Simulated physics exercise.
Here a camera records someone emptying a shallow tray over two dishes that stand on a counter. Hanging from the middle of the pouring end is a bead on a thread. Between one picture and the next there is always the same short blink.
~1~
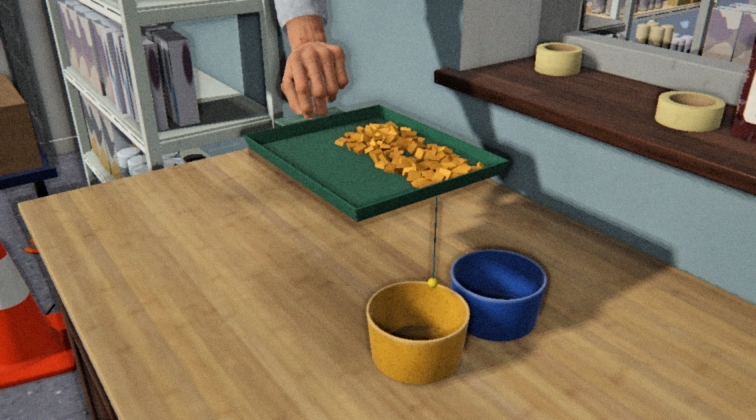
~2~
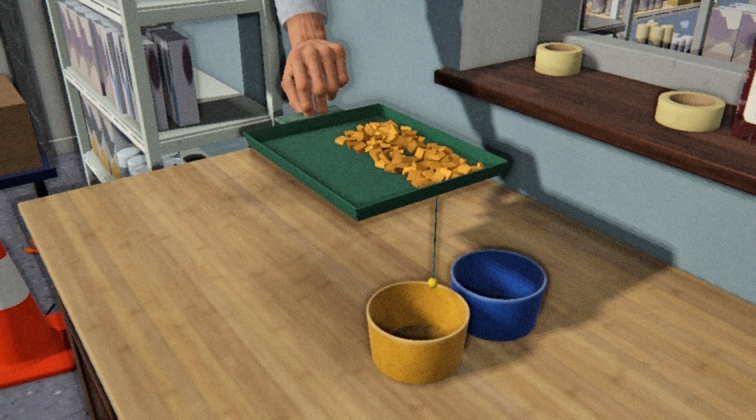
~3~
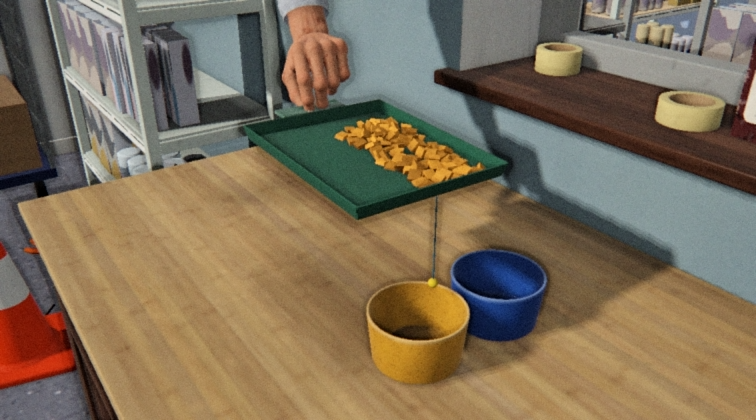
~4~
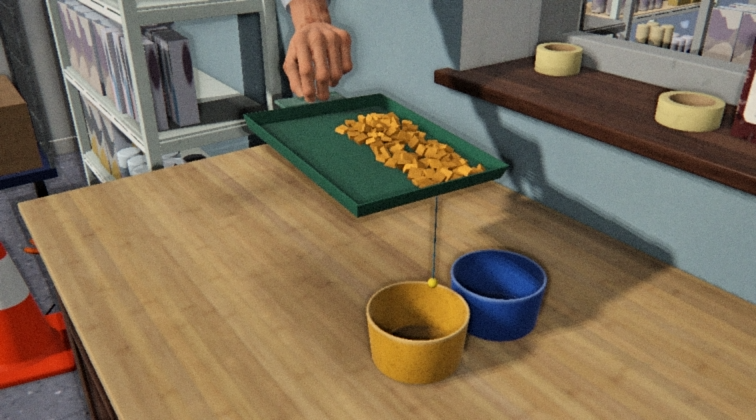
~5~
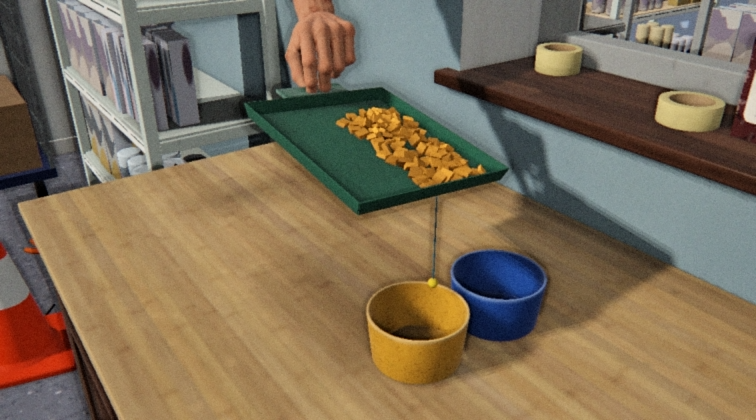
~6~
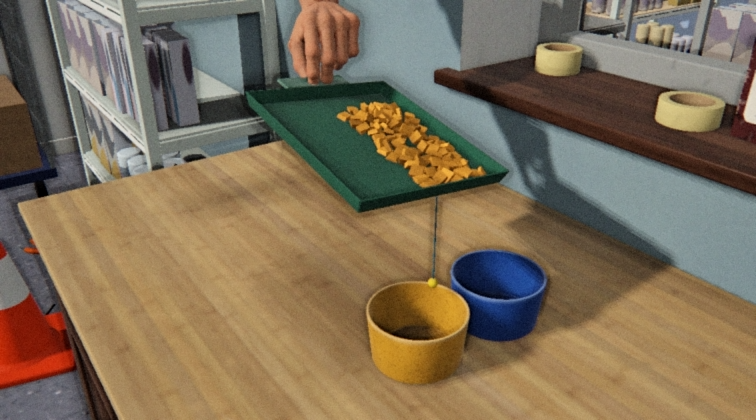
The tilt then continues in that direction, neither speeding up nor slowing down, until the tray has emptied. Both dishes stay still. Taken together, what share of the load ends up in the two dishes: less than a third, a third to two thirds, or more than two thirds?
The amount caught will rise above two thirds of the load.
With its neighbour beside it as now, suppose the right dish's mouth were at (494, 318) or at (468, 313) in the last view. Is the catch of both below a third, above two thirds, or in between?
The two tries come out as under a third and below one third in turn.
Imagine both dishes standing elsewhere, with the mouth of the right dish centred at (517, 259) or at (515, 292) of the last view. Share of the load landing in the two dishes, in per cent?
First placement: Some 70 %; second placement: Some 70 %.
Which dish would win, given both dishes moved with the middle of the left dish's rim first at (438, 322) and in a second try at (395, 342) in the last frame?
In turn: The right-hand dish; the right one.
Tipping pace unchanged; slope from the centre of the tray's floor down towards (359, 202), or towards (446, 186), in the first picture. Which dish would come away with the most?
In the first case it's the dish to the left, and in the second it's the dish to the right.
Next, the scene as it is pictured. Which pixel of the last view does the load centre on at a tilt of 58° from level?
I'd put the middle close to (462, 154).
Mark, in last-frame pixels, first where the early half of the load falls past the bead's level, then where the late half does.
At (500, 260) for the first part, then at (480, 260) for the others.
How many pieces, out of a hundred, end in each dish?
The share is 0 per cent in the left dish and 100 per cent in the right dish.
Soon after the last picture, tray tipped steeply; all on the tray.
A little later, tray tipped right over; a small part on the tray; most in the right dish; a stray few outside both; a small part in the air.
Later still, tray tipped past a quarter turn; nearly all in the right dish; a stray few outside both.
At rest, tray tipped past a quarter turn; none in the left dish; nearly all in the right dish; a stray few outside both.
